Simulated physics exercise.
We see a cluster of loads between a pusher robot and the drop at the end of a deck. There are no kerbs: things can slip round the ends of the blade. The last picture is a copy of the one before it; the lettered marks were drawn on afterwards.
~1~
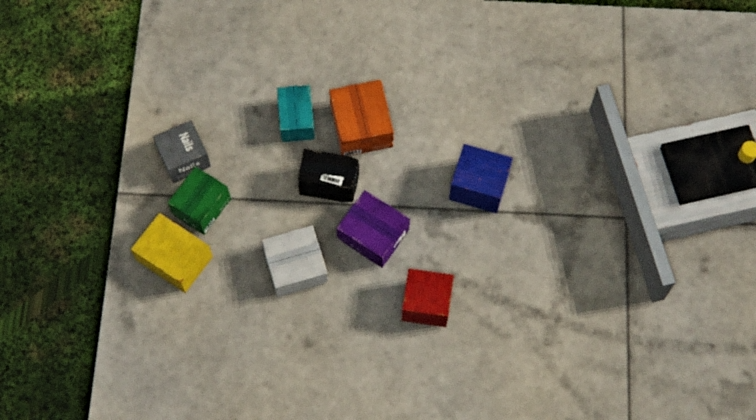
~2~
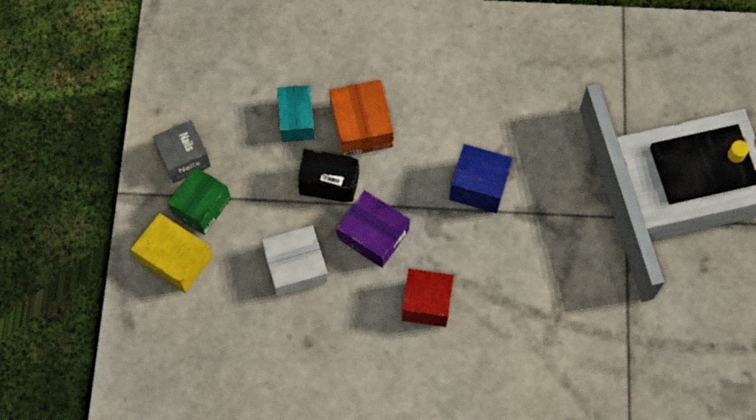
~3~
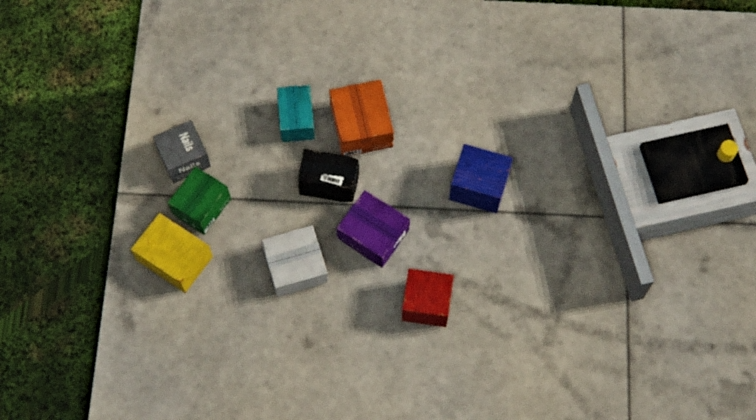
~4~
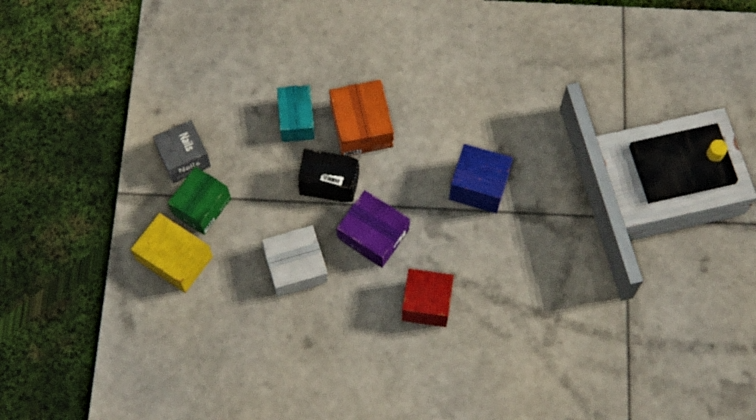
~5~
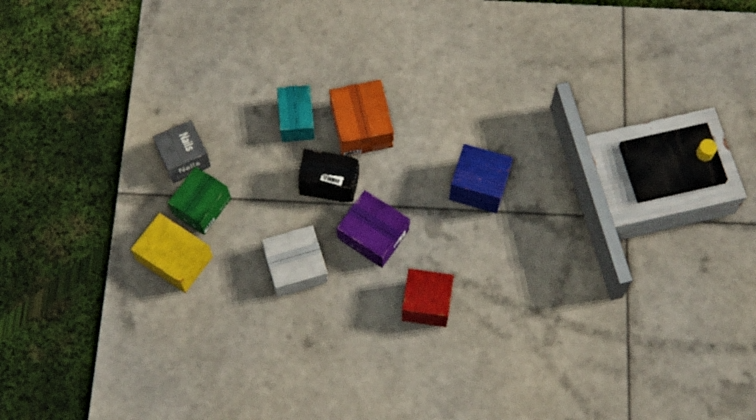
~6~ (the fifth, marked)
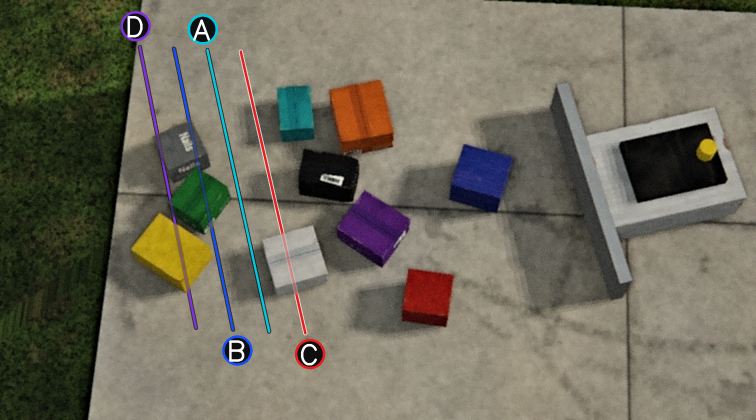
A machine with a wide grey blade at its front crept slowly to the left across a concrete slab, while the scattered coloured boxes ahead of it, from the blue to the yellow, stayed still.
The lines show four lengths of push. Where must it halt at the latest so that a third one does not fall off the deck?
It should halt at A.
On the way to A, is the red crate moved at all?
Yes.
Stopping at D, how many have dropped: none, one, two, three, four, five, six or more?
By then, six or more.
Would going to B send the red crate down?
By then, no.
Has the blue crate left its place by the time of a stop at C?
Yes.
On the marked copy, A at (237, 185); B at (202, 184); C at (272, 187); D at (167, 182).
Following A. Soon after the start, robot (538, 157); blue crate (430, 190); grey box (182, 152).
Later, robot (410, 151); green box (193, 202); turquoise box (243, 116).
In the end, robot (313, 147); green box over the edge; yellow crate (108, 260); one fallen.
As for the rest, B drops four; C is within the limit but short; D drops seven.
